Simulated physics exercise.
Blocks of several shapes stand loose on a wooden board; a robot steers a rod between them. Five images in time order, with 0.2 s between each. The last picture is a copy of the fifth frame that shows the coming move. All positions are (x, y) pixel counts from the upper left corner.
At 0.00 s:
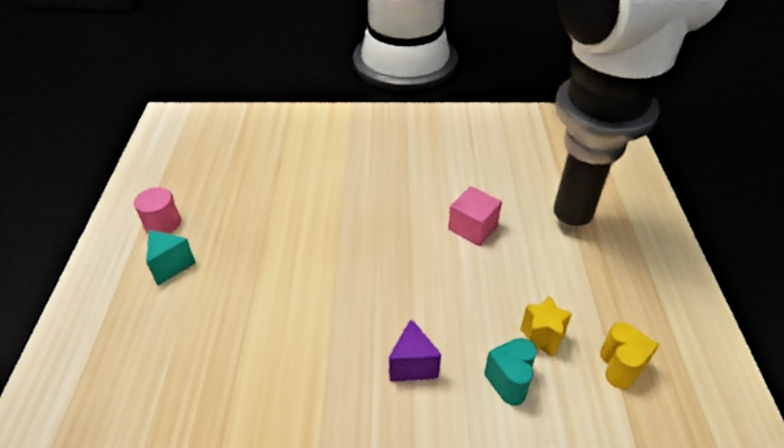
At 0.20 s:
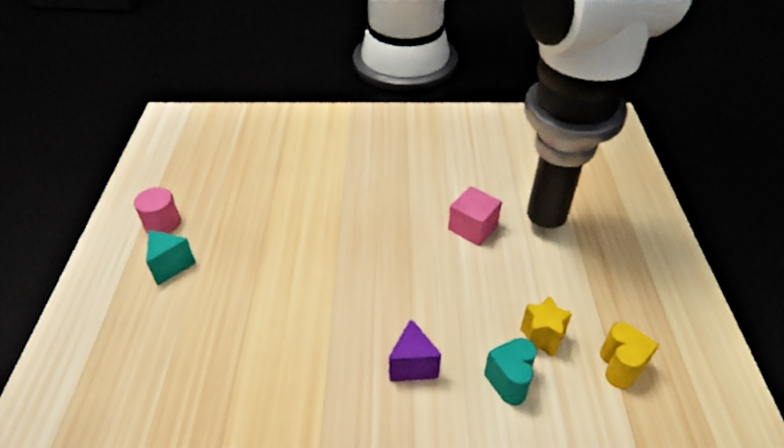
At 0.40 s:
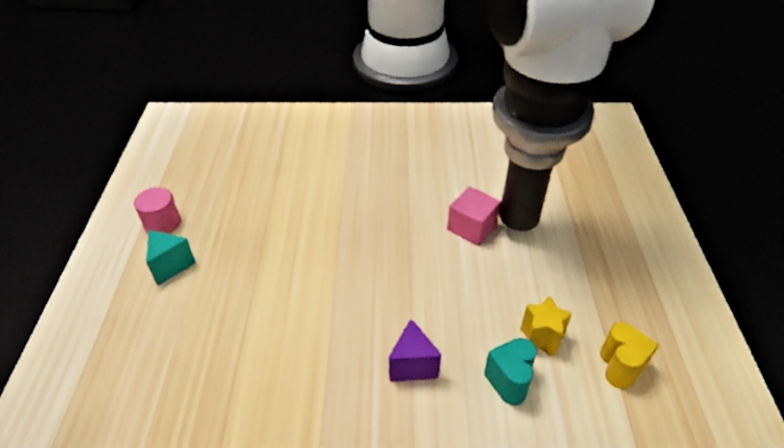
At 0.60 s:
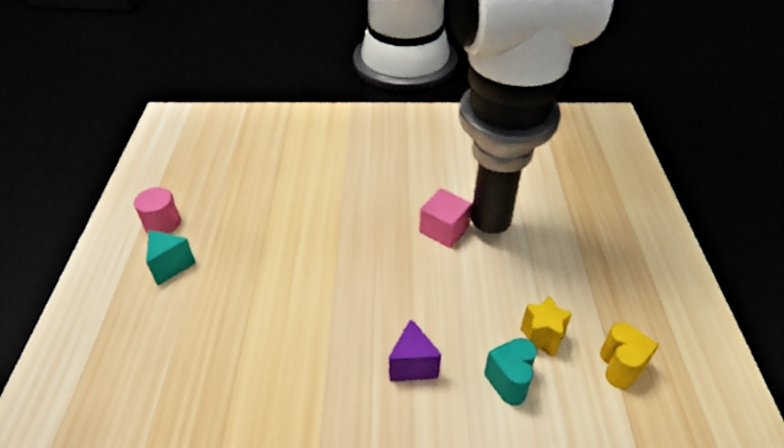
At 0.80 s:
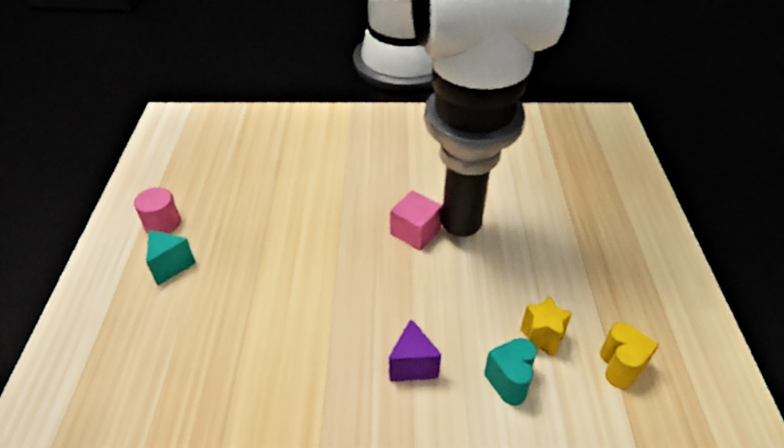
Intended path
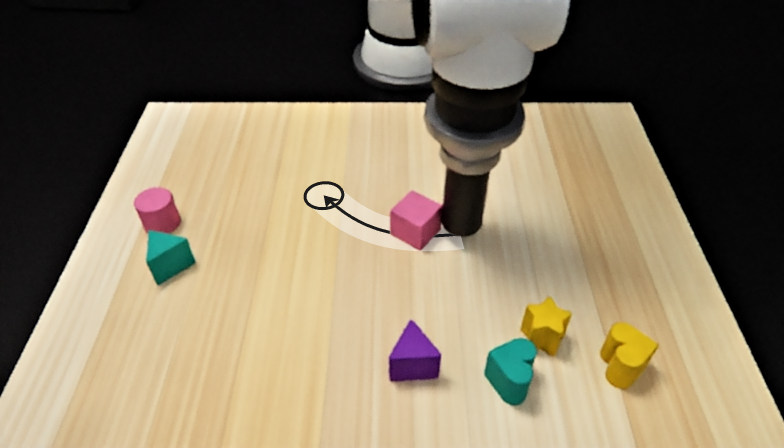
A robot arm moved its dark rod left across a wooden board until it met the pink cube, then pushed the cube a short way left while the other colored blocks stayed still.
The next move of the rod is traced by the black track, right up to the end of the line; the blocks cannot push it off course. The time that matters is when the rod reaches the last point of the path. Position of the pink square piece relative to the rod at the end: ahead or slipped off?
Beside or behind it.
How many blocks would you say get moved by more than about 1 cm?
Total moved: One.
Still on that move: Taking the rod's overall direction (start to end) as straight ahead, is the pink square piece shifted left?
Short answer: Yes.
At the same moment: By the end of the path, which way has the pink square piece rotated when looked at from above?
From above, the turn goes anticlockwise.
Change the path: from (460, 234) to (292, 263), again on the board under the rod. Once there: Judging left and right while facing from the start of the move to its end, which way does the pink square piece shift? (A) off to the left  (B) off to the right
I'll go with B - off to the right.
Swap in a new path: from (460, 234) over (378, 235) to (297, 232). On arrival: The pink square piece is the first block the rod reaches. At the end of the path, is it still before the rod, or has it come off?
I think it holds its spot in front.
Drawn move, from (460, 234) by way of (407, 235) and (358, 221) to (324, 195).
The first path, step by step. One third of the way, rod (407, 223); pink square piece (364, 209), turned 15° anticlockwise.
Two thirds of the way, rod (357, 209); pink square piece (318, 208), turned 70° anticlockwise.
At the end, rod (323, 183); pink square piece (313, 208), turned 80° anticlockwise.
